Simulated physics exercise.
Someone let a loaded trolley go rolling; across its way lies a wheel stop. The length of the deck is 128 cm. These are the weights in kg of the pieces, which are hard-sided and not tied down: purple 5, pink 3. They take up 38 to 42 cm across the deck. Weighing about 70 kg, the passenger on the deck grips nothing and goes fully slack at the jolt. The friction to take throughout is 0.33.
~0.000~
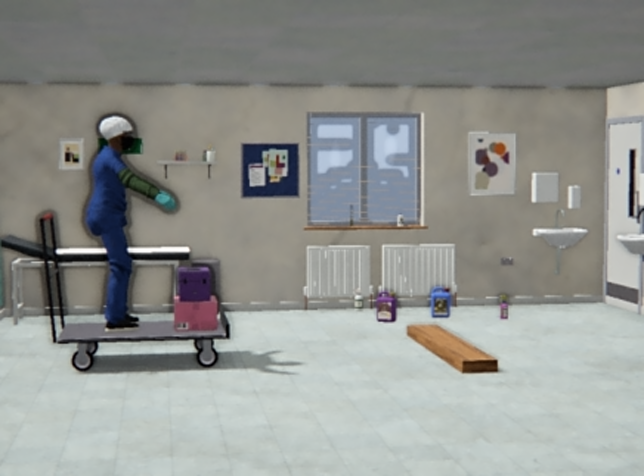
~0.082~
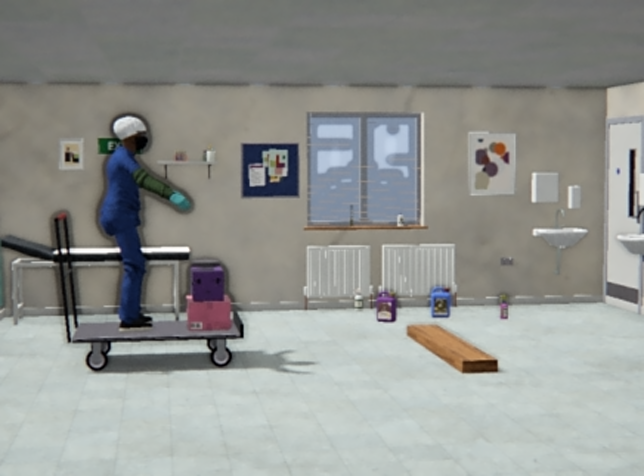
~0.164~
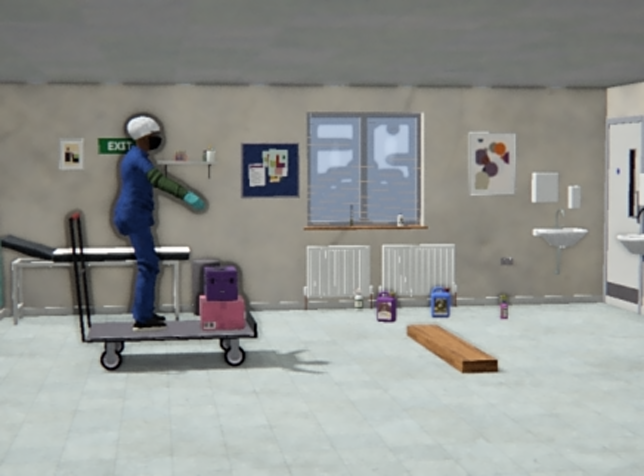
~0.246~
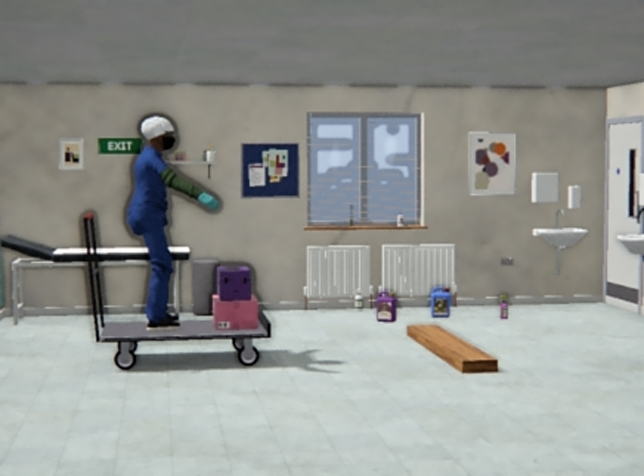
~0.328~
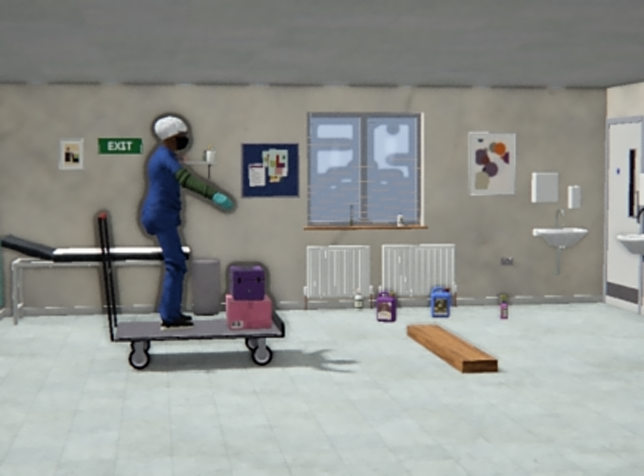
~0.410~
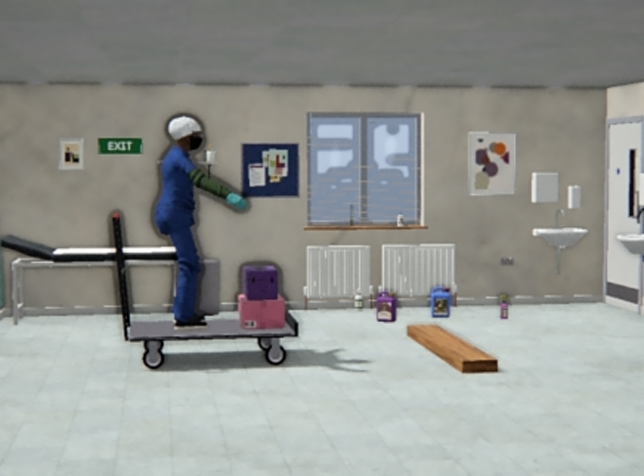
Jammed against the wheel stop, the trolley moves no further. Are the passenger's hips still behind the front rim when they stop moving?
Yes - it never passes the edge.
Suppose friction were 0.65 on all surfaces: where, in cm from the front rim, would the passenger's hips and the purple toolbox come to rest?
Result - hips: 80 behind; purple: 10 behind.
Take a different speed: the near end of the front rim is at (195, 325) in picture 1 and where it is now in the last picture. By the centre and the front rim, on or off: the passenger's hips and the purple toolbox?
Result: Hips lost; purple lost.
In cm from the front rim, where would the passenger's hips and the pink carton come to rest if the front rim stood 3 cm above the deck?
Hips 90 behind, pink 20 behind.
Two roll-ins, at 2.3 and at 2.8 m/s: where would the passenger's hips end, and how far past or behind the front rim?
About 120 cm past and 110 cm past.
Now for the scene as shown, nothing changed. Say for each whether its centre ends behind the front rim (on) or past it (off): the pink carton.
Pink on.
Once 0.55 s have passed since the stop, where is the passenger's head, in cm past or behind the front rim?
The head is roughly 20 cm back from the front rim.
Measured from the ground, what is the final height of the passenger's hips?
Roughly 60 cm.
The wheels strike at 1.38 s.
After 1.93 s the passenger's hips are 77 cm behind the rim, near (352, 270) in the last picture's view.
After 2.38 s the passenger's hips are 93 cm behind the rim, near (333, 285) in the last picture's view.
When all is still (3.9 s), past the rim, purple toolbox; behind it, pink carton and the passenger's hips.
